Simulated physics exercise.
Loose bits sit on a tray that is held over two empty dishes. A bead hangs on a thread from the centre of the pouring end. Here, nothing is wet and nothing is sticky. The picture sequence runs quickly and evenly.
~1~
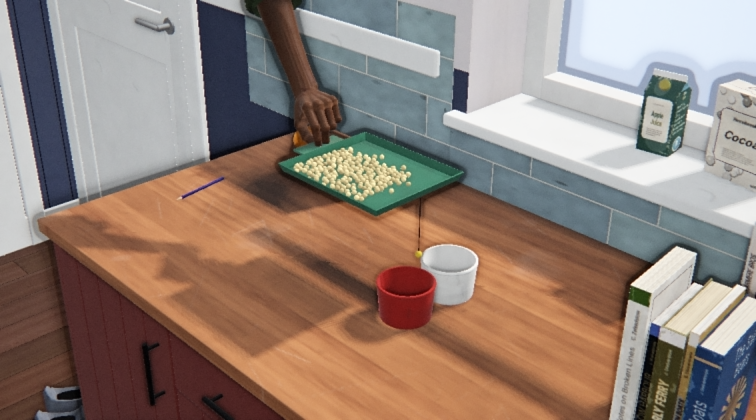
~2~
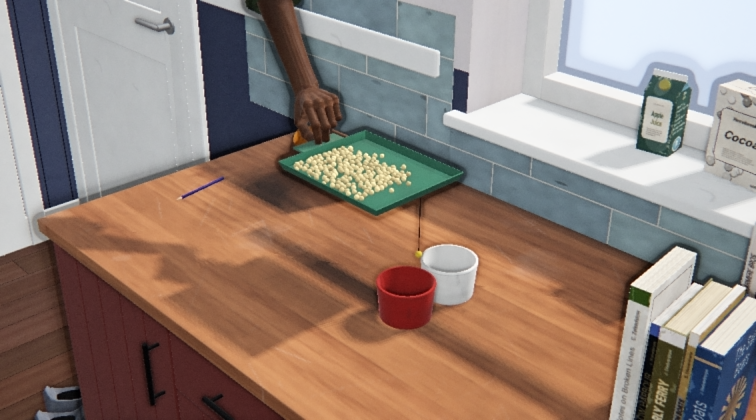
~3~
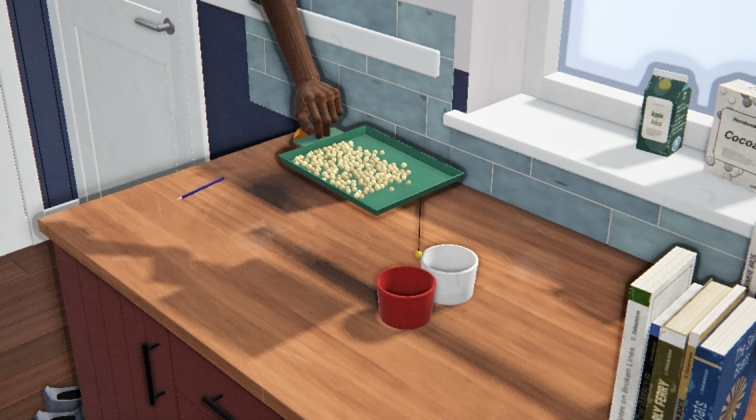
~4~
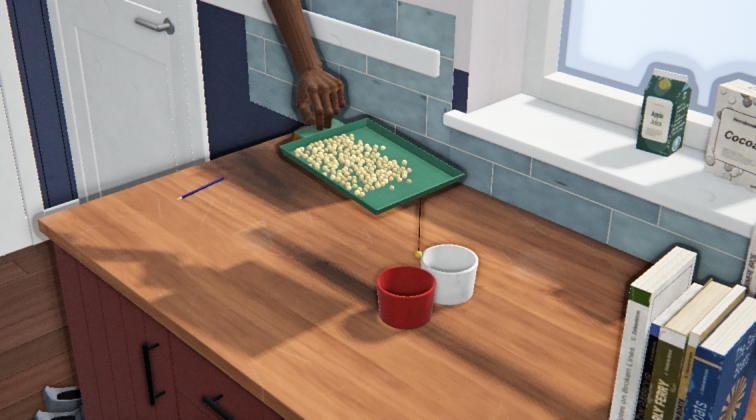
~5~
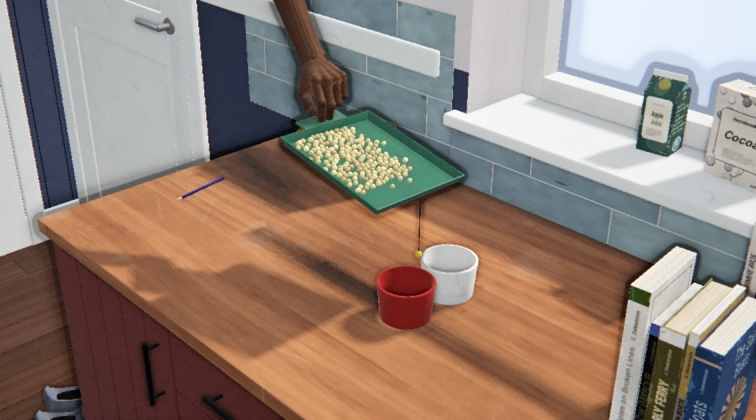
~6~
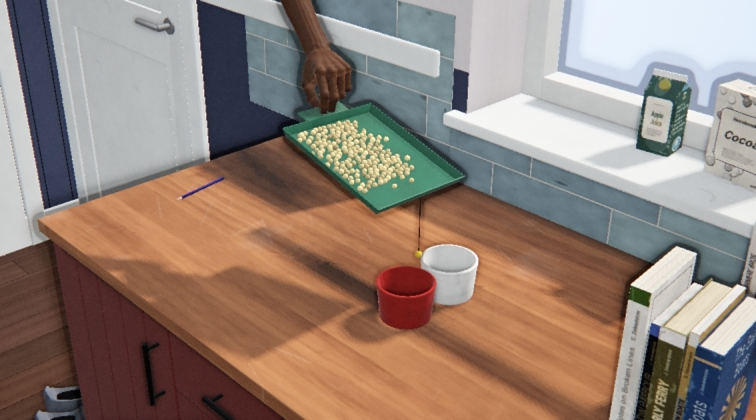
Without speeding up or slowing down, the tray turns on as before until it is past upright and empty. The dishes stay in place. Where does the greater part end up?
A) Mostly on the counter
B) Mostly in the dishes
Mostly in the dishes.
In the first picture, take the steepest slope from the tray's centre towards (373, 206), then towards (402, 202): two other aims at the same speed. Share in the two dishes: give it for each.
I'd say roughly 40 percent with the first slope, 60 percent with the other.
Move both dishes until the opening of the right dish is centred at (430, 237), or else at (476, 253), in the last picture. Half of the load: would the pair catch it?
In the first position a minority, in the second a majority.
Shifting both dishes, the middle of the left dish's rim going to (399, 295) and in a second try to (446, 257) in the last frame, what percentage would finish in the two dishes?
About 60 per cent first, then about 50 per cent.
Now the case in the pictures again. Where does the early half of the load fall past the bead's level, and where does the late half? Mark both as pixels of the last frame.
The opening half passes (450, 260), the closing half (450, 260).
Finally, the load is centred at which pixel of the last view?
Last view, centre at rest - approx. (447, 291).
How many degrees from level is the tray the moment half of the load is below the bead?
Around 90° of tilt.
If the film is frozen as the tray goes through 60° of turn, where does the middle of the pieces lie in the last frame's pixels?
Somewhere about pixel (426, 189).
Soon after the last picture, tray tipped steeply; most on the tray; a stray few in the left dish; a small part in the right dish; a stray few outside both; a small part in the air.
A little later, tray tipped right over; a stray few on the tray; about a quarter in the left dish; about half in the right dish; a small part outside both; about a quarter in the air.
Later still, tray tipped past a quarter turn; about a quarter in the left dish; about half in the right dish; about a quarter outside both.
At rest, tray tipped past a quarter turn; about a quarter in the left dish; about half in the right dish; about a quarter outside both.
